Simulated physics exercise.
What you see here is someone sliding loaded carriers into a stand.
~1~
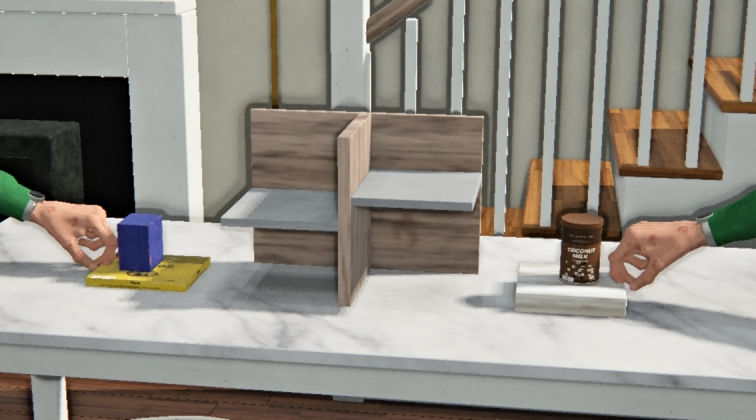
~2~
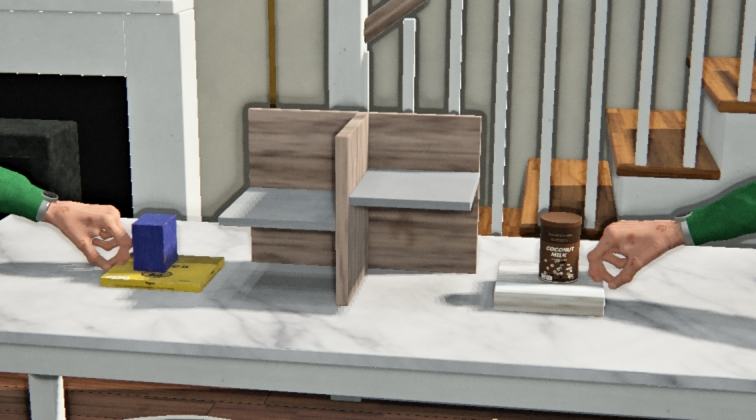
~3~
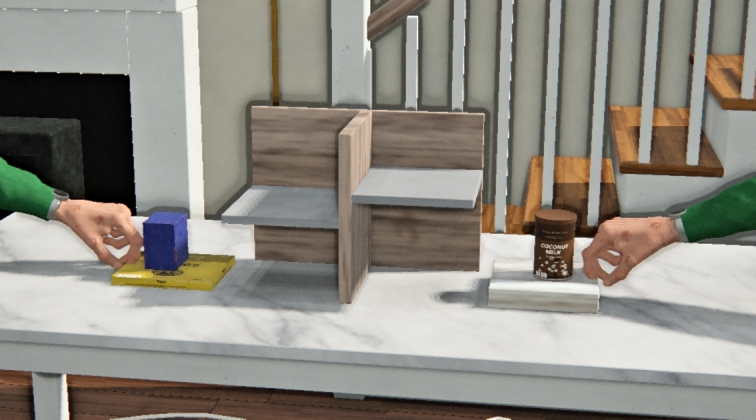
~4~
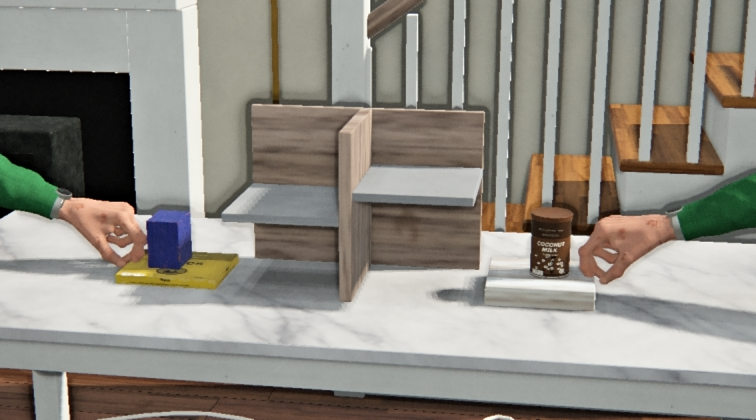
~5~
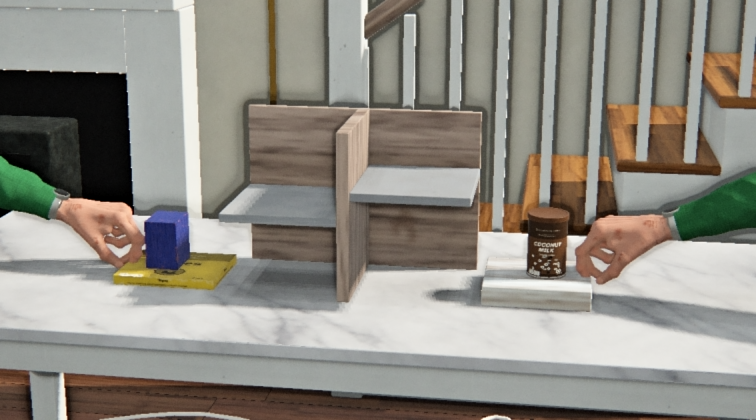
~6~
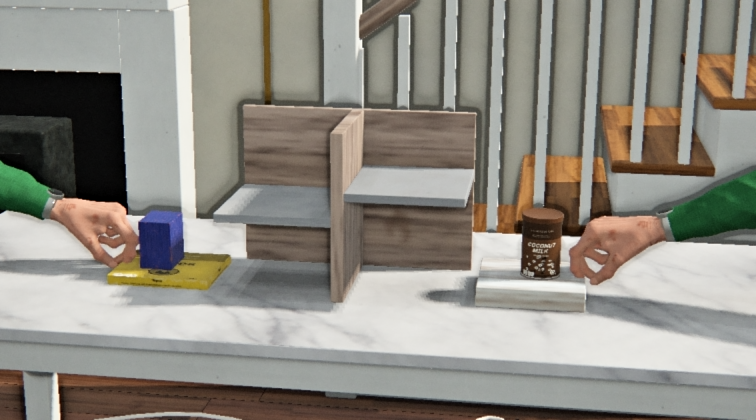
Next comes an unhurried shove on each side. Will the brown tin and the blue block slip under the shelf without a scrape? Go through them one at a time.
One at a time: The brown tin slips under; the blue block slips under.
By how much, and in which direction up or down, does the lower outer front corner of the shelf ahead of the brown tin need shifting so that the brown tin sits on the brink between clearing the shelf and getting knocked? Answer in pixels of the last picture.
20 pixels down, roughly.
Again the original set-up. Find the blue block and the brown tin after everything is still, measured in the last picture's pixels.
Blue block: (271, 246); brown tin: (427, 239).
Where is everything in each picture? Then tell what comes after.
The first frame shows hands sliding the things forward; brown tin (581, 249); blue block (140, 242); shelf (356, 206).
The second frame shows hands sliding the things forward; blue block (155, 243); yellow box (165, 272).
The third frame shows hands sliding the things forward; brown tin (555, 245); white board (544, 285).
The fourth frame shows hands sliding the things forward; blue block (169, 239); shelf (357, 202).
The fifth frame shows hands sliding the things forward; brown tin (547, 244); yellow box (177, 269).
The sixth frame shows hands sliding the things forward; brown tin (541, 244); blue block (161, 240); white board (531, 284).
Then, 0.72 s after the last picture, brown tin riding along near (511, 243); blue block riding along near (199, 242).
Then, 1.30 s after the last picture, brown tin riding along near (474, 242); blue block riding along near (246, 245).
At rest, the brown tin clears the shelf, near (426, 239); the blue block clears the shelf, near (271, 246).
